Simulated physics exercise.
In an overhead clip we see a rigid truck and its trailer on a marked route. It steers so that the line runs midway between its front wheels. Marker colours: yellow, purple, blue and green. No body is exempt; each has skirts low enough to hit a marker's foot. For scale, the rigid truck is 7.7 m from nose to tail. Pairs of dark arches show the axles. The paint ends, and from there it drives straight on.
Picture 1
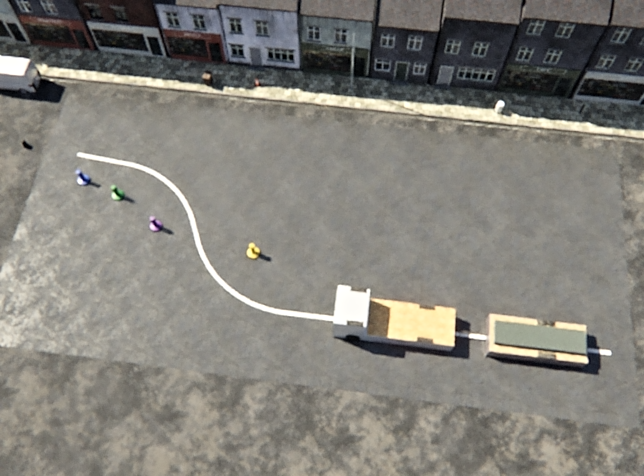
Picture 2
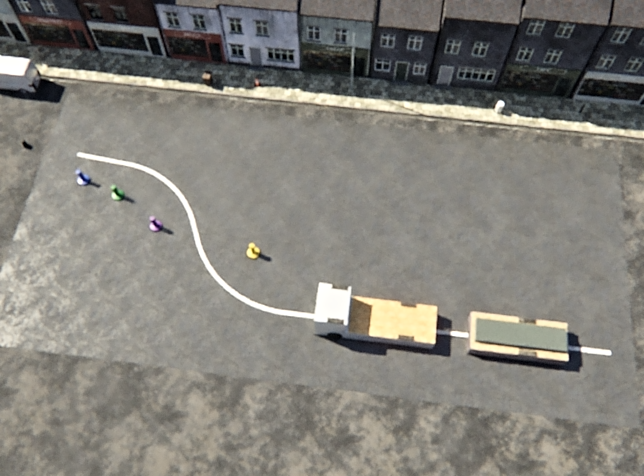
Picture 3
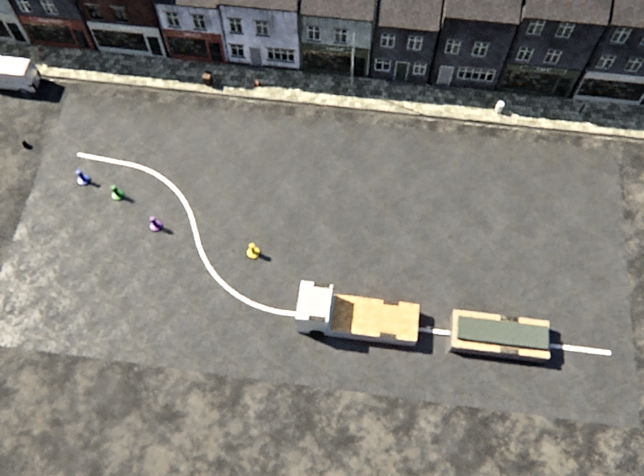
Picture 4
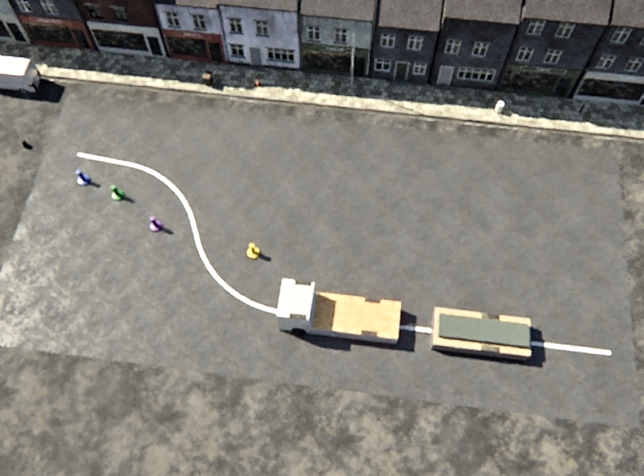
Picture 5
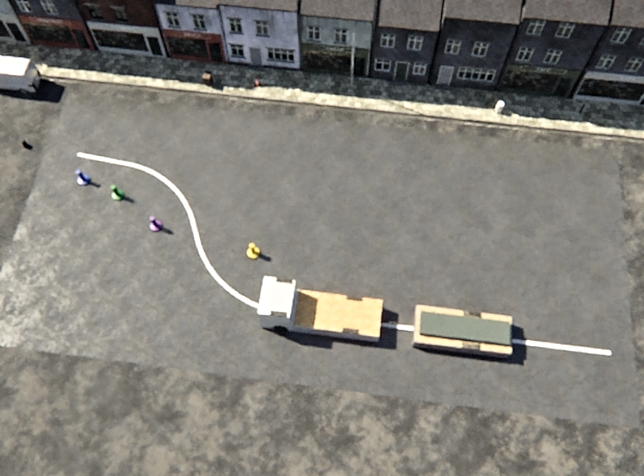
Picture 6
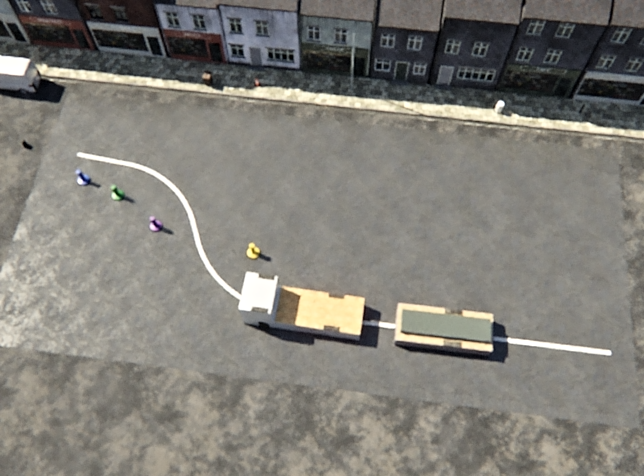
The footage shows a flatbed truck with a white cab towing a trailer slowly leftward along a white line painted on grey ground, nearing a yellow marker, while purple, green and blue markers stand further left beside the curve.
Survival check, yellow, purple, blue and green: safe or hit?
At the end, yellow gets bumped. Purple is avoided. Blue gets bumped. Green gets bumped.
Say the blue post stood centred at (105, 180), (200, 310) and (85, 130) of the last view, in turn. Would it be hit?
The first place gets a hit, the second no contact, the third no contact.
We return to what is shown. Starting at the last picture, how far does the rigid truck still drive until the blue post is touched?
21.5 m.
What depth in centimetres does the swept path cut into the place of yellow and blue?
Yellow 80 and blue 50.
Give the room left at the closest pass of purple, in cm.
Spare for purple: 40.
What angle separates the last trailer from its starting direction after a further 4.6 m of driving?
Measured against where it started, the last trailer sits at some 0°.
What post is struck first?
The yellow one.
With 12.2 m more driven, the last axle is at (288, 291) of the last picture, 115 cm off the line; the trailer has hit yellow.
With 21.8 m more driven, the last axle is at (193, 211) of the last picture, 25 cm off the line; the rigid truck has hit blue.
With 24.0 m more driven, the last axle is at (170, 196) of the last picture, 80 cm off the line; purple has been passed with 40 cm to spare; the trailer has hit green.
With 24.2 m more driven, the last axle is at (168, 195) of the last picture, 80 cm off the line.
With 36.2 m more driven, the last axle is at (27, 142) of the last picture, 45 cm off the line; 3 of 4 struck in all.
